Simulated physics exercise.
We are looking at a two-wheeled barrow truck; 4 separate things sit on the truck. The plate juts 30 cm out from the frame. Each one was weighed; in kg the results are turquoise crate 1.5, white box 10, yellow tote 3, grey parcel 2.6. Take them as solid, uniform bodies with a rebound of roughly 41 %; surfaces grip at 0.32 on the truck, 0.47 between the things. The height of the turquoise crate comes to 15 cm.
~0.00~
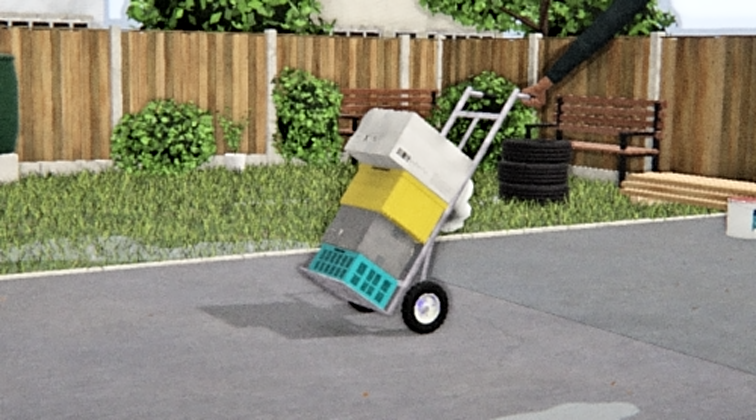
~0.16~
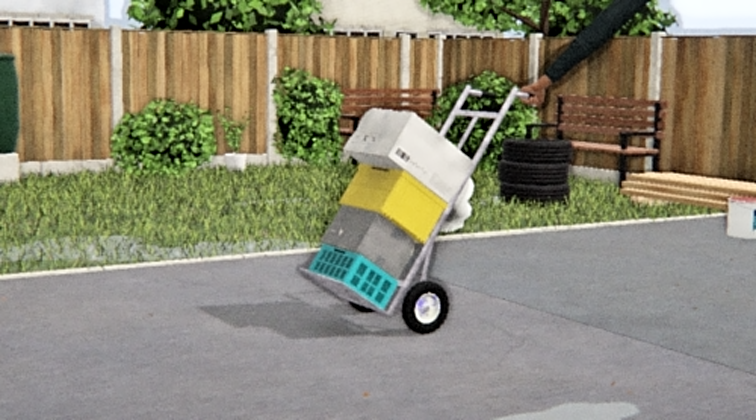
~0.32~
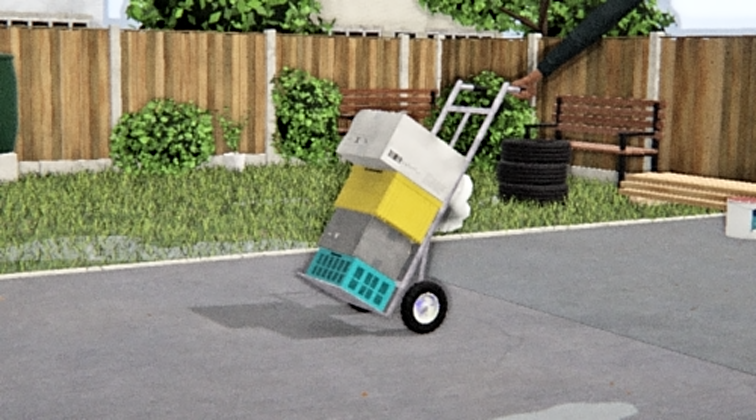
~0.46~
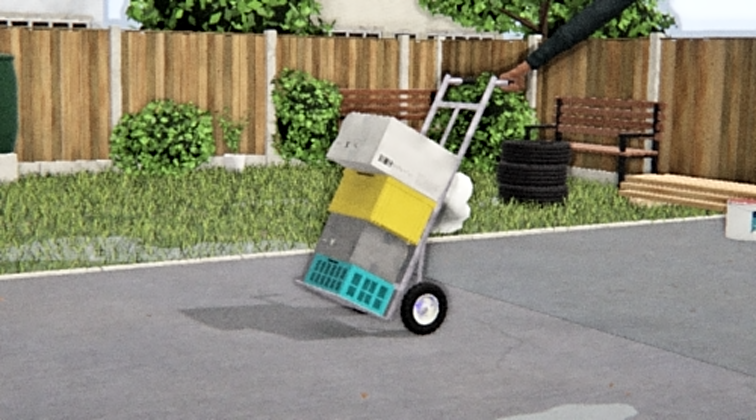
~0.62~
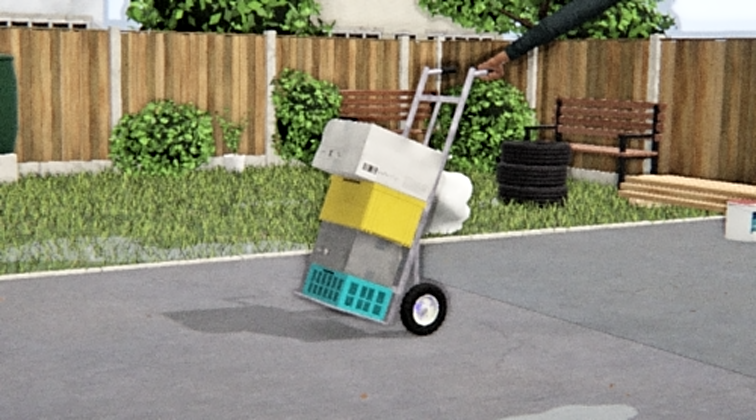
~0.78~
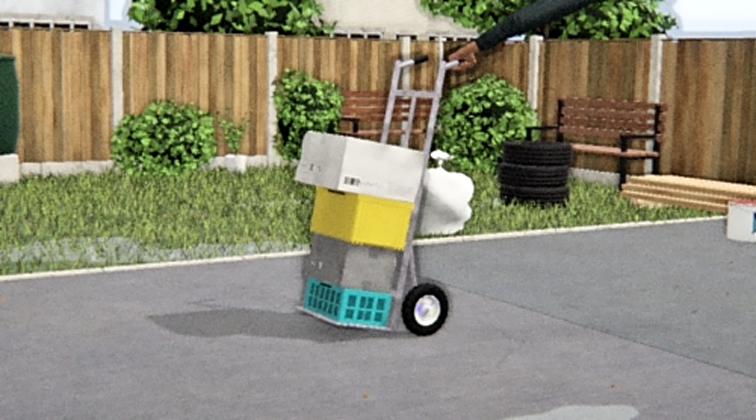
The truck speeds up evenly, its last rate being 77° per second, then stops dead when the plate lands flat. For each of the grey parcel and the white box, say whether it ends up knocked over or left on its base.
At the end, the grey parcel loses its balance, the white box loses its balance.
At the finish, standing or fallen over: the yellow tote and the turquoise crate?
Well, the yellow tote tumbles down, and the turquoise crate holds steady.
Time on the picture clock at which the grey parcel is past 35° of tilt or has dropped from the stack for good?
Answer: About 1.5 s.
By 1.28 s, truck upright; white box rocked 14° off its seat near (290, 186); grey parcel rocked 13° off its seat near (330, 273); yellow tote rocked 13° off its seat.
By 1.68 s, truck upright; white box, yellow tote and grey parcel now dropped from the stack.
By 1.98 s, truck upright.
When it is over (3.1 s), dropped from the stack and tipped over, white box, yellow tote and grey parcel; turquoise crate within 10 cm of the start. End places, in pixels of the last picture, grey parcel near (236, 321), white box near (67, 337).
